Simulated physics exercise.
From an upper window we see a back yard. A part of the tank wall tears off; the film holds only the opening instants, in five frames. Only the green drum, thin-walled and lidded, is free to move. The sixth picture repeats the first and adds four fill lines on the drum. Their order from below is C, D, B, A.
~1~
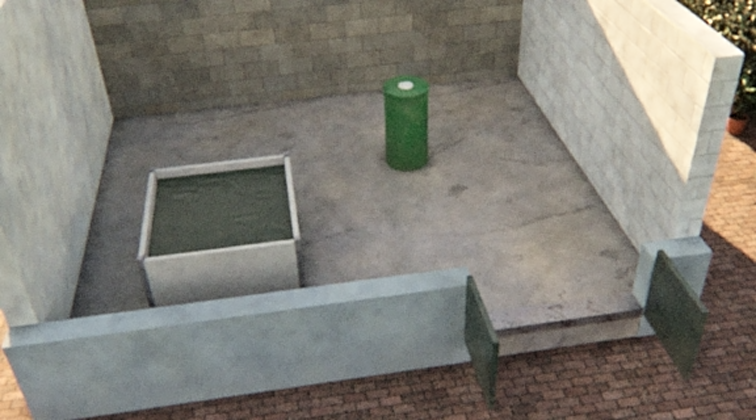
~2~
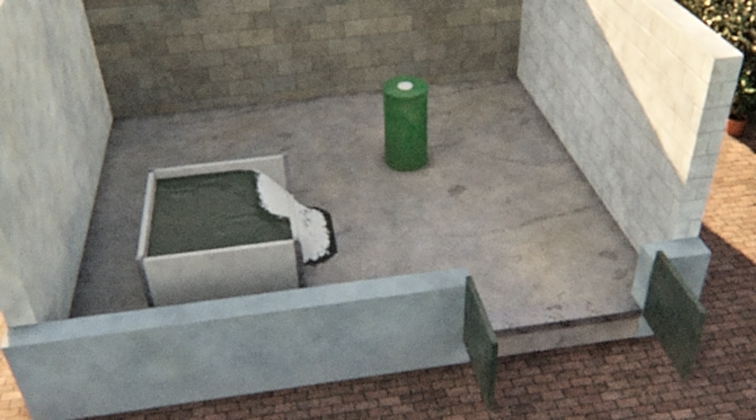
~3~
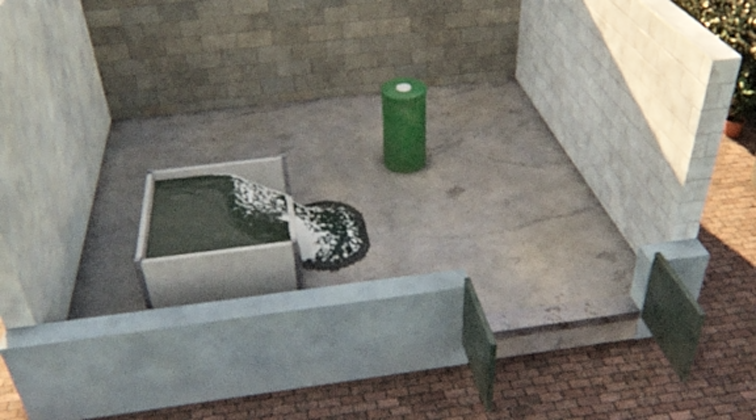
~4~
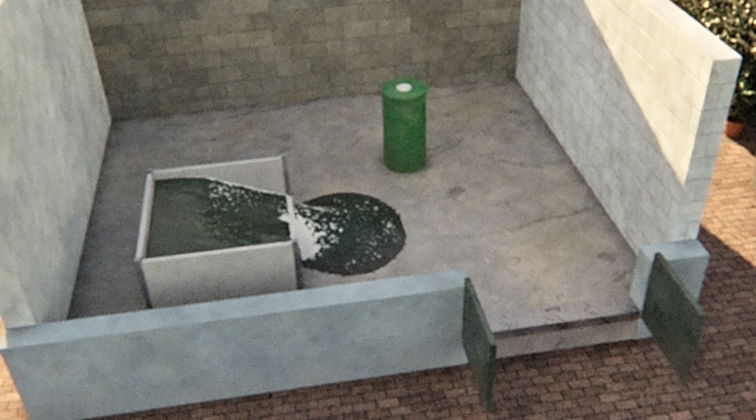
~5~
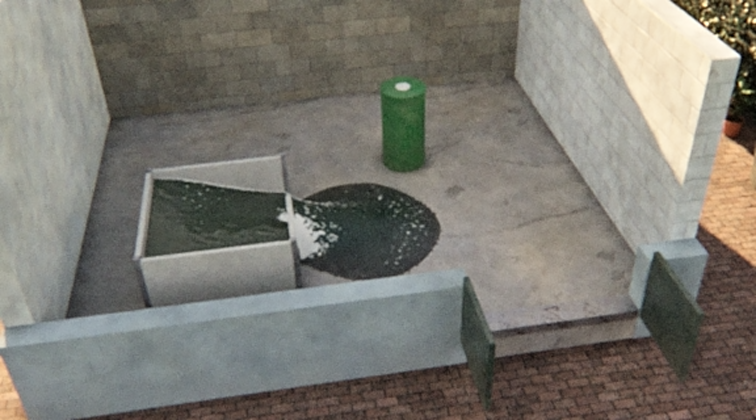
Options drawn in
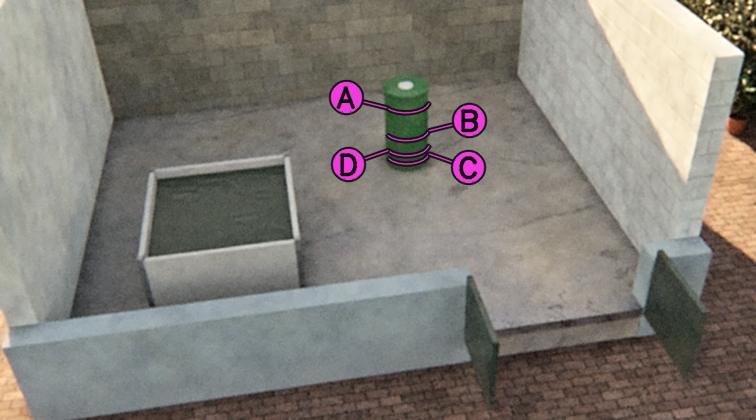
In this clip, a square tank of dark water in a walled yard opens on its right side, and water pours out, spreading across the floor in a widening dark pool while the green drum stays still.
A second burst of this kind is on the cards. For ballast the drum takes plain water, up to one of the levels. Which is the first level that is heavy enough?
Take D.
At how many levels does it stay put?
Three of the four.
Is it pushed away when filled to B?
No.
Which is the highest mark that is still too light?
Here it is mark C.
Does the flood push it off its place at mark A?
No, not at all.
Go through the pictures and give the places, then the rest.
Lid of the green drum at (406, 86); tank full, its middle at (221, 210); open gate at (555, 259), in the first picture.
In the second picture, 1 % of the ground under water, its edge towards the drum at (319, 215).
In the third picture, 3 % of the ground under water, its edge towards the drum at (340, 208).
In the fourth picture, 5 % of the ground under water, its edge towards the drum at (369, 201).
Lid of the green drum at (403, 87); 8 % of the ground under water, its edge towards the drum at (389, 192), in the fifth picture.
In magenta, A at (410, 112); B at (411, 140); C at (411, 163); D at (411, 155); from the bottom up C, D, B, A.
Choosing A, it does not move.
Choosing B, it does not move.
Choosing C, it is pushed about its own width away.
Choosing D, it does not move.
